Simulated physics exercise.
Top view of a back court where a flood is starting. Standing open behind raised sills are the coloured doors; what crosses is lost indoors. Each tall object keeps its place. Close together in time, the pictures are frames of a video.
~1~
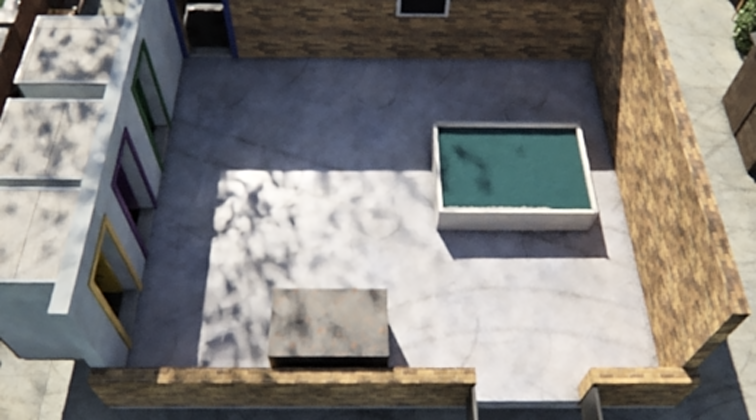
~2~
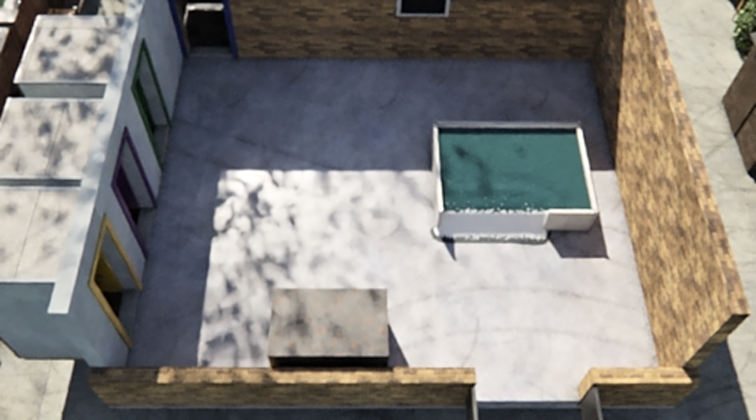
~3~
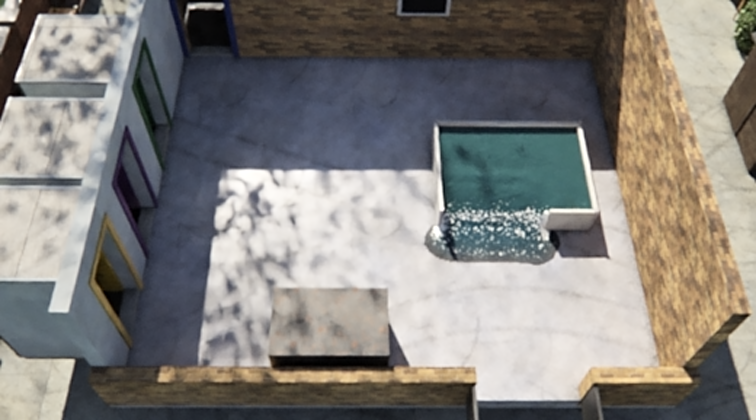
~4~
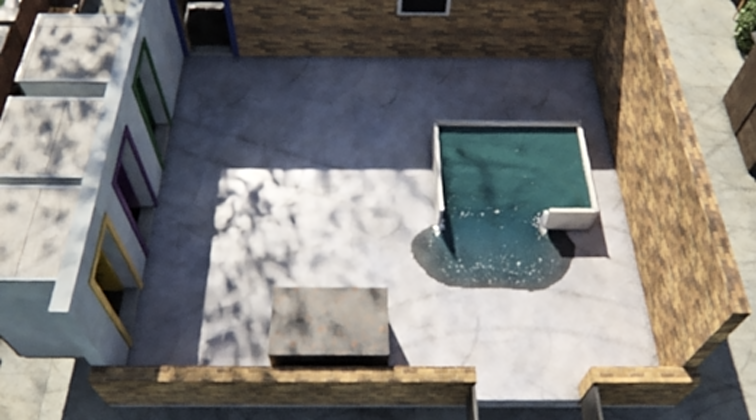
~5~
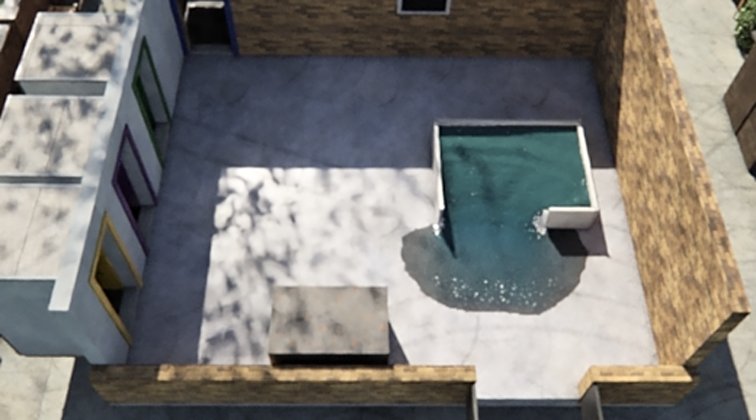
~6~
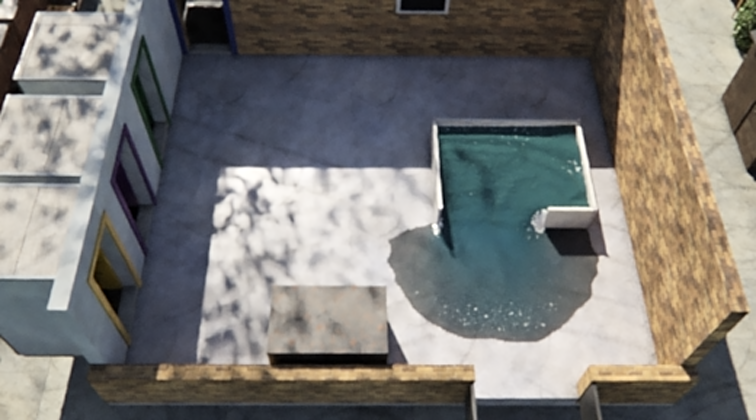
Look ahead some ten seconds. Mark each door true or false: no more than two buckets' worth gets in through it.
Blue door: True, green door: True, yellow door: True, purple door: True.
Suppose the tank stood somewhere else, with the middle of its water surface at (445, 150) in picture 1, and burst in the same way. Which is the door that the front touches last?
It's the blue one that is reached last.
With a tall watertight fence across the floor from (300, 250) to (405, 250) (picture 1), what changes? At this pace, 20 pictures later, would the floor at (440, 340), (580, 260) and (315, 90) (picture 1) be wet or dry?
Taking the three spots in turn, they are inundated, unwetted and unwetted.
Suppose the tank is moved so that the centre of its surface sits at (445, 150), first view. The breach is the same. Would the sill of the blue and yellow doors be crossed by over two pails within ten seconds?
Looking at both, the blue door ends up beneath, and the yellow door ends up above.
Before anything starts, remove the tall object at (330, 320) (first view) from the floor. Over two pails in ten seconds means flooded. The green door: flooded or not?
As for the green door, it remains within it.
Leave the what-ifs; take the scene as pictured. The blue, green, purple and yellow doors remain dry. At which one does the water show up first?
The door marked yellow.
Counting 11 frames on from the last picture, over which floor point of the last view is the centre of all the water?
It is near (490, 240).
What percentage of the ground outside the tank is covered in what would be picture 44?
I make it 45 per cent.
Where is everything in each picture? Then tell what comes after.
Still water in the open tank at (512, 168), in the first frame.
The front is at (437, 236), out from the gap at (492, 223), in the second frame.
The front is at (431, 241), out from the gap at (493, 223), in the third frame.
The front is at (429, 268), out from the gap at (492, 223), in the fourth frame.
Water pours out at (492, 221) and has run to (536, 309), in the fifth frame.
The front is at (539, 336), out from the gap at (491, 221), in the sixth frame.
A moment on, water covers 20 % of the floor; the blue door not reached, the green door not reached, the yellow door not reached, the purple door not reached.
Next, water covers 20 % of the floor; the blue door not reached, the green door not reached, the yellow door not reached, the purple door not reached.
Then, water covers 30 % of the floor; the blue door not reached, the green door not reached, the yellow door not reached, the purple door not reached.
Later, water covers 45 % of the floor; the blue door not reached, the green door not reached, the yellow door wet at the sill, nothing in, the purple door wet at the sill, nothing in.
In the end, water covers 55 % of the floor; the blue door not reached, the green door wet at the sill, nothing in, the yellow door wet at the sill, nothing in, the purple door wet at the sill, nothing in.
